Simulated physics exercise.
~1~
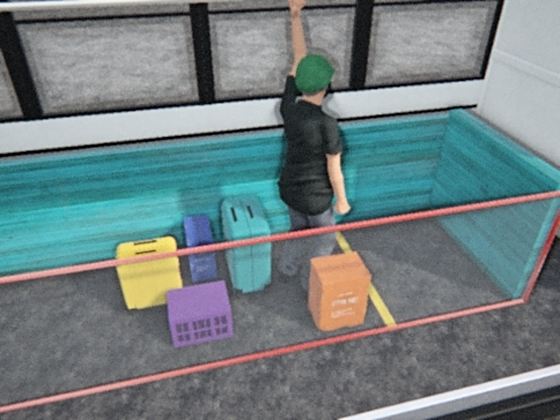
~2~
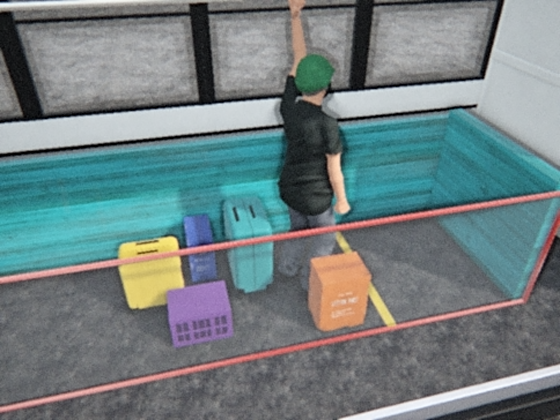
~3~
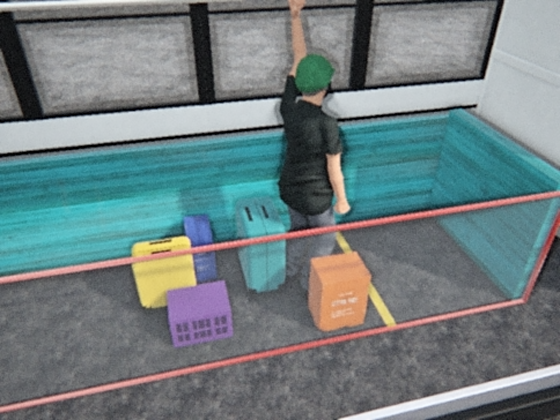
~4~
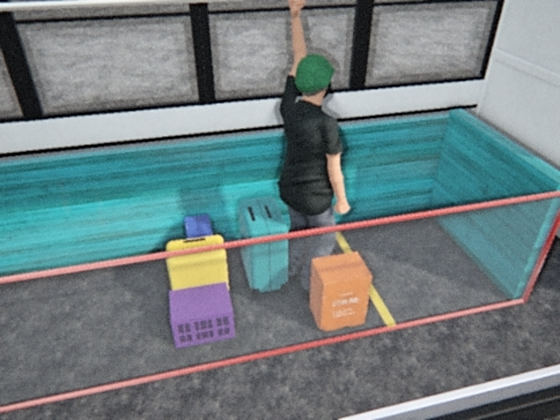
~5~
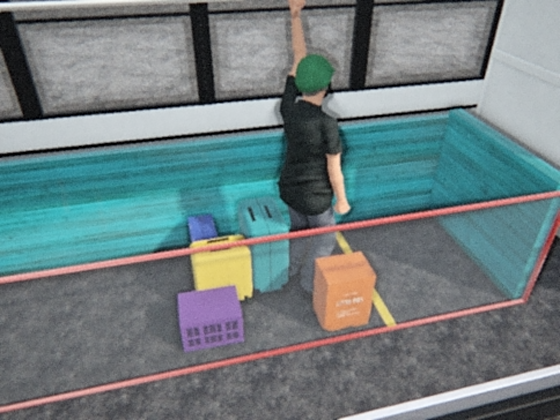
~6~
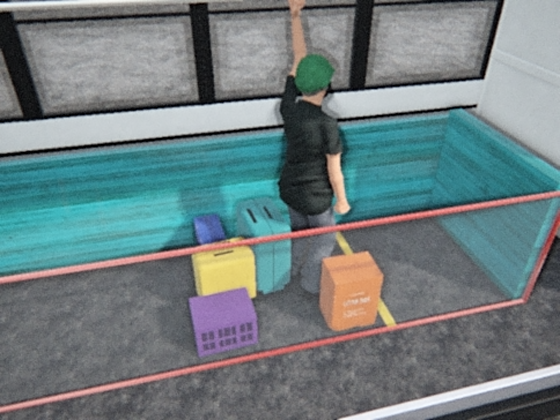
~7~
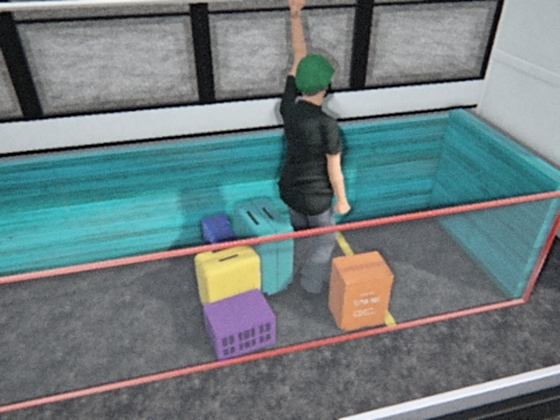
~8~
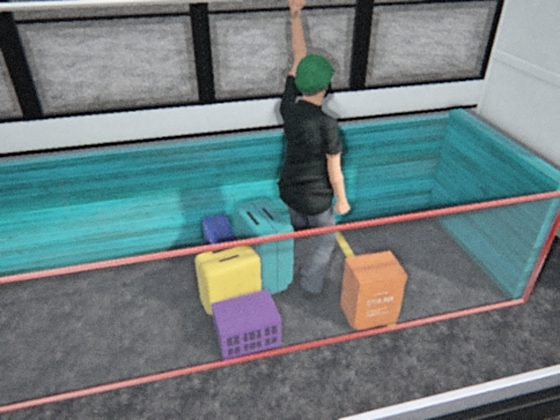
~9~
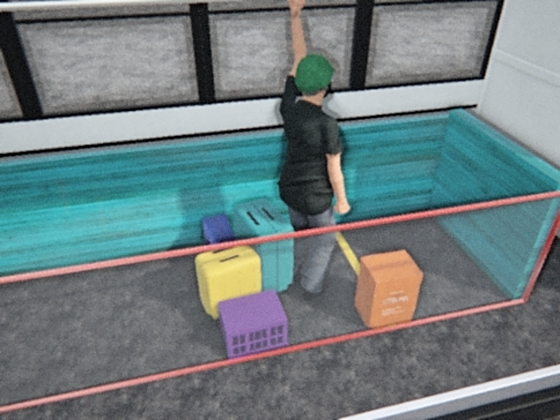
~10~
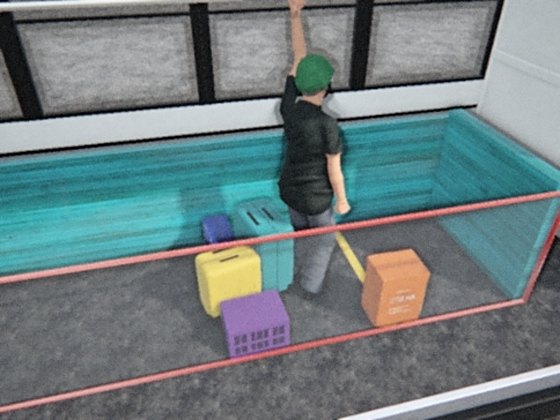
A person in a green cap and black shirt stands with back turned and one arm raised in a tram's luggage bay, seen from above through a red-edged clear panel. Yellow, blue and teal cases and a purple crate sit to the left, with an orange pack beside a yellow floor line. The yellow case slides right and the teal one shifts slightly, stopping by the person's legs. Then the crate, pack and blue piece slide right too. The pack crosses the line, while everything else rests upright, bunched left of it.
